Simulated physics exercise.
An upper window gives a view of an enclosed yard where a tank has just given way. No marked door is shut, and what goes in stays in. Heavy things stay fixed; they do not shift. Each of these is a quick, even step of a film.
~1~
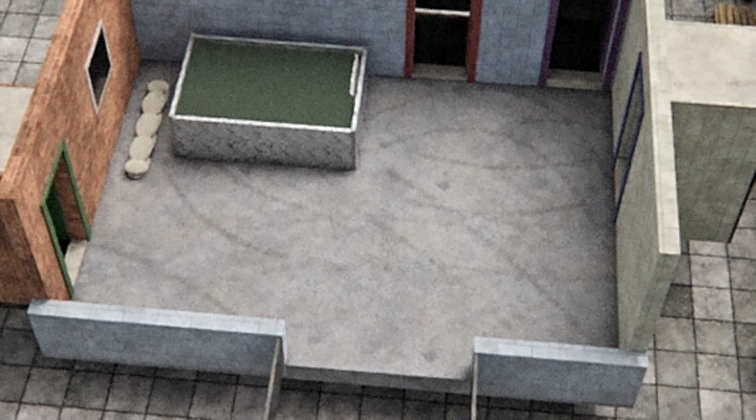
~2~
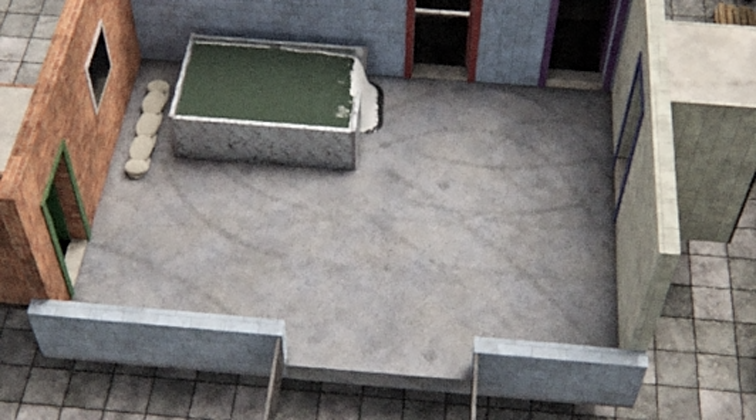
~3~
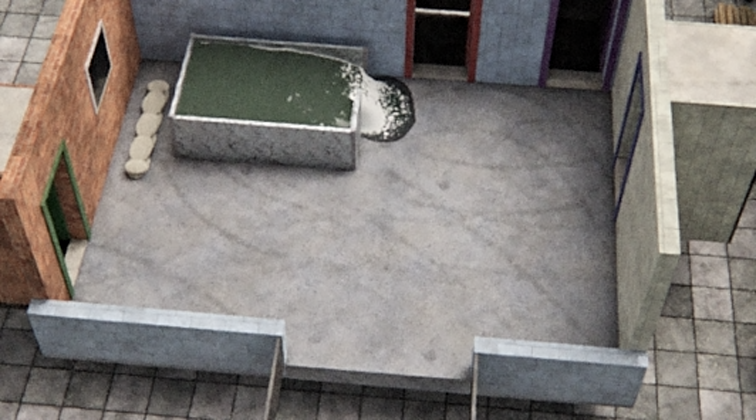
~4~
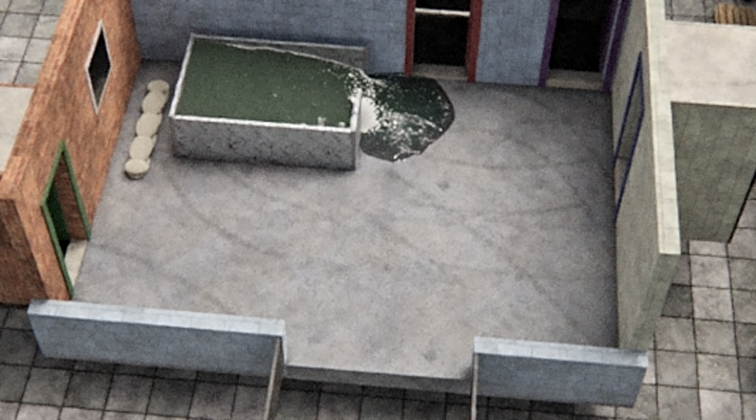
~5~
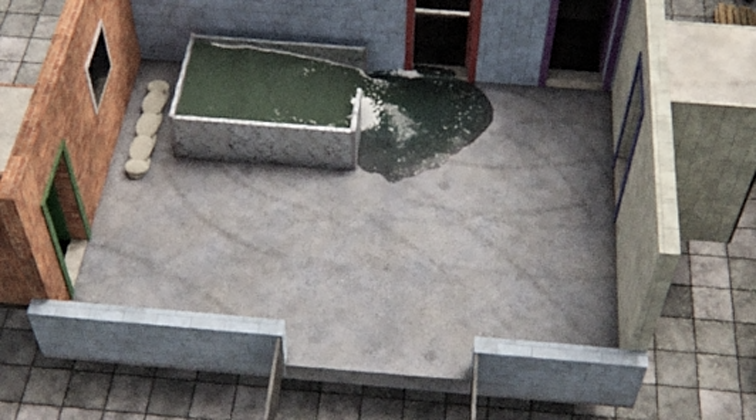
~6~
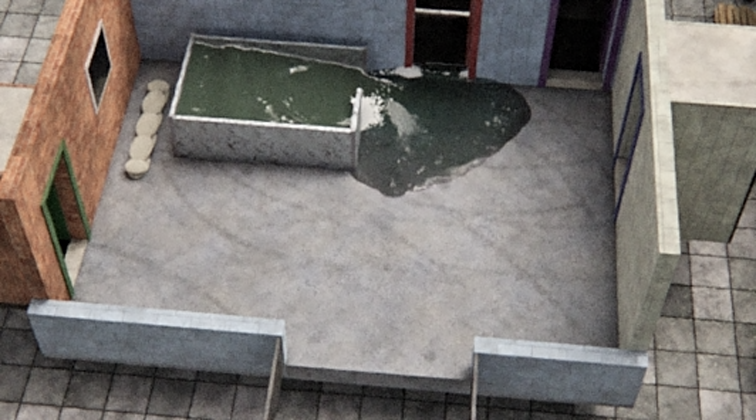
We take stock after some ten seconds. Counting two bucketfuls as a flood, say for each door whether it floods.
Door by door: Blue door - not flooded; purple door - flooded; green door - flooded; red door - flooded.
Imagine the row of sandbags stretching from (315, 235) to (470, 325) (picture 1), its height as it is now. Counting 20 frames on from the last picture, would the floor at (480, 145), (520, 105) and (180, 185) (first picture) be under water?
In order - swamped; swamped; unaffected.
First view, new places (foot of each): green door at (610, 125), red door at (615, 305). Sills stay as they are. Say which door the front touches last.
Last: The red one.
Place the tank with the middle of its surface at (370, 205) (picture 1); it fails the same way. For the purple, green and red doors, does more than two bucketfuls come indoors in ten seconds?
My take: Purple overshoots; green overshoots; red stays within the limit.
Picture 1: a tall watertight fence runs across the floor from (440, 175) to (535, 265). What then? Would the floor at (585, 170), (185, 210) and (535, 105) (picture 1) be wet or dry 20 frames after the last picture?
Taking the points in order, they are inundated, high and dry and inundated.
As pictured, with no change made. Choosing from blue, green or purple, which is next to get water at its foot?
The purple-painted one is the one.
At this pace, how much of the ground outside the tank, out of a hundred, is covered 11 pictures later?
About 35 per cent.
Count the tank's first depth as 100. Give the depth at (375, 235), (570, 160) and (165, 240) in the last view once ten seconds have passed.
6, 10, 4 %.
A moment on, water covers 25 % of the floor; the blue door not reached, the purple door wet at the sill, nothing in, the green door not reached, the red door over two buckets in.
Next, water covers 35 % of the floor; the blue door wet at the sill, nothing in, the purple door under two buckets in, the green door not reached, the red door far over two buckets in.
Then, water covers 40 % of the floor; the blue door wet at the sill, nothing in, the purple door over two buckets in, the green door not reached, the red door far over two buckets in.
Later, water covers 70 % of the floor; the blue door wet at the sill, nothing in, the purple door far over two buckets in, the green door not reached, the red door far over two buckets in.
In the end, water covers 95 % of the floor; the blue door wet at the sill, nothing in, the purple door far over two buckets in, the green door over two buckets in, the red door far over two buckets in.
